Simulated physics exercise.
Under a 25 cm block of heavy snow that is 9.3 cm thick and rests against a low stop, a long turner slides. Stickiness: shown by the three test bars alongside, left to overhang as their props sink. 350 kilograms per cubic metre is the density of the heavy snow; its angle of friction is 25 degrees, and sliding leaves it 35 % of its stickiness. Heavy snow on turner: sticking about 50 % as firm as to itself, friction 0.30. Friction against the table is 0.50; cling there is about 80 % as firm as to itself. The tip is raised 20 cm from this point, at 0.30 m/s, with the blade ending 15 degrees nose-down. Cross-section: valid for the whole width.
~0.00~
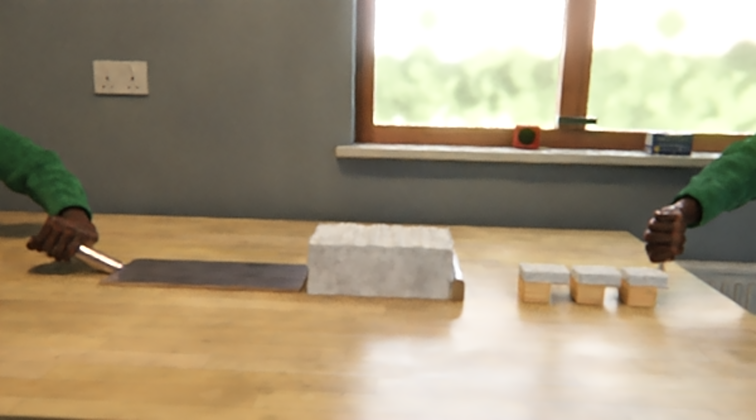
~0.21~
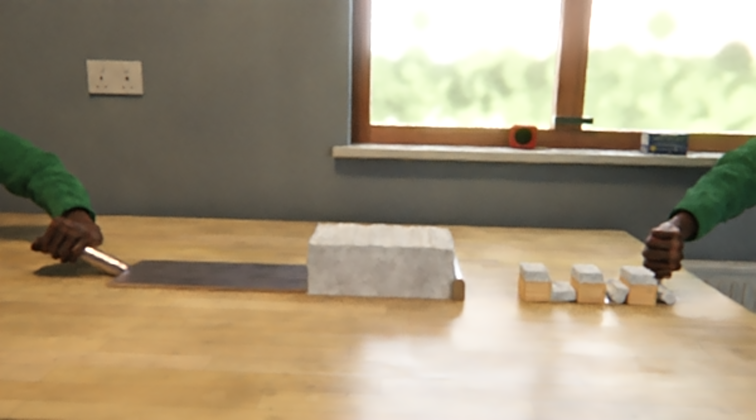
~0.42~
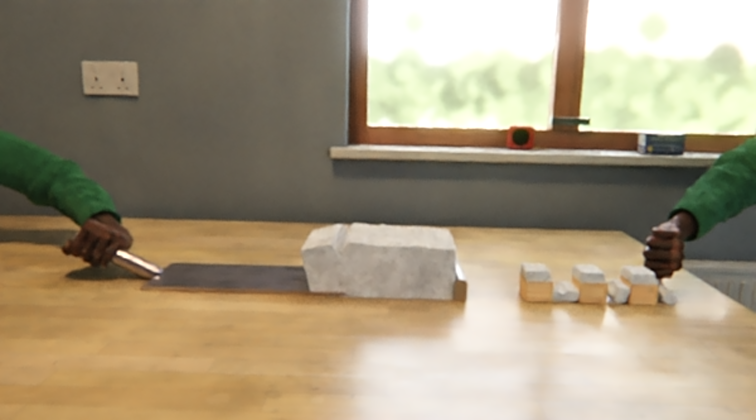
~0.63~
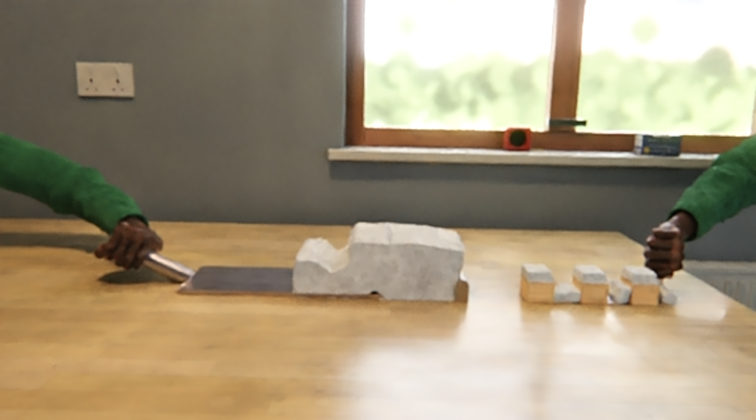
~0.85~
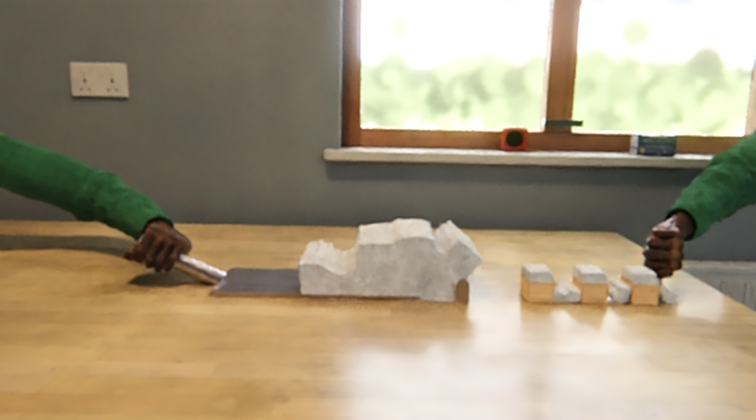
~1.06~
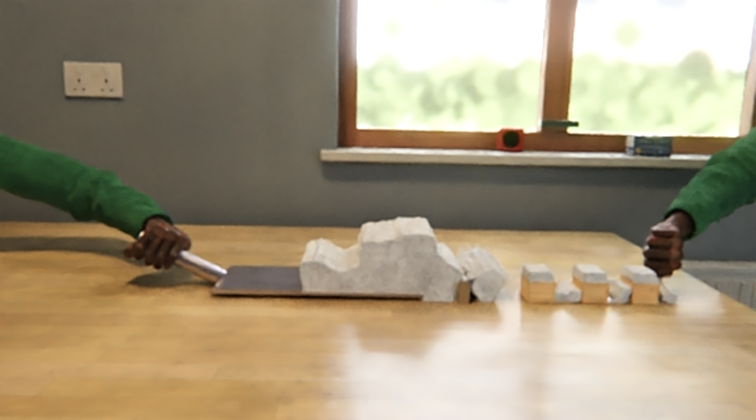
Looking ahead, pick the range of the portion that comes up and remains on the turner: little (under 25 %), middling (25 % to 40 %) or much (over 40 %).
Look for a big share, meaning over 40 %.
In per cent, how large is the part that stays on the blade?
About 50 %.
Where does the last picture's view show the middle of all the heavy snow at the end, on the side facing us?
Estimated pixel: (415, 210).
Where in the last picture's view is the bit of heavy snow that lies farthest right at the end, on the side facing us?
Close to pixel (525, 299).
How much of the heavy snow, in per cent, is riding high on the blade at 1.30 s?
I'd say close to 20 per cent.
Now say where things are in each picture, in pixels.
The first frame shows handle end of the blade at (100, 284), not yet moved; top of the heavy snow at (373, 246); bar tips down by 0, 0, 0 (left to right).
The second frame shows handle end of the blade at (107, 285), moved 1.8 cm; top of the heavy snow at (373, 245); bar tips down by 3.3 cm, 3.6 cm, 3.6 cm (left to right).
The third frame shows handle end of the blade at (142, 289), moved 8.2 cm; top of the heavy snow at (355, 243); bar tips down by 3.4 cm, 3.7 cm, 3.7 cm (left to right).
The fourth frame shows handle end of the blade at (177, 292), moved 15 cm; top of the heavy snow at (398, 242); bar tips down by 3.4 cm, 3.7 cm, 3.8 cm (left to right).
The fifth frame shows handle end of the blade at (211, 295), moved 20 cm; top of the heavy snow at (425, 238); bar tips down by 3.4 cm, 3.7 cm, 3.8 cm (left to right).
The sixth frame shows handle end of the blade at (212, 292), moved 21 cm; top of the heavy snow at (411, 236); bar tips down by 3.4 cm, 3.7 cm, 3.8 cm (left to right).
After 1.30 s, the tip is 7.7 cm up.
After 1.60 s, the tip is 17 cm up.
After 1.89 s, the tip is 20 cm up and 52 % is riding high on the blade.
After 2.18 s, the tip is 20 cm up and 52 % is riding high on the blade.
After 2.28 s, at the end, the tip is 20 cm up and 52 % is riding high on the blade.
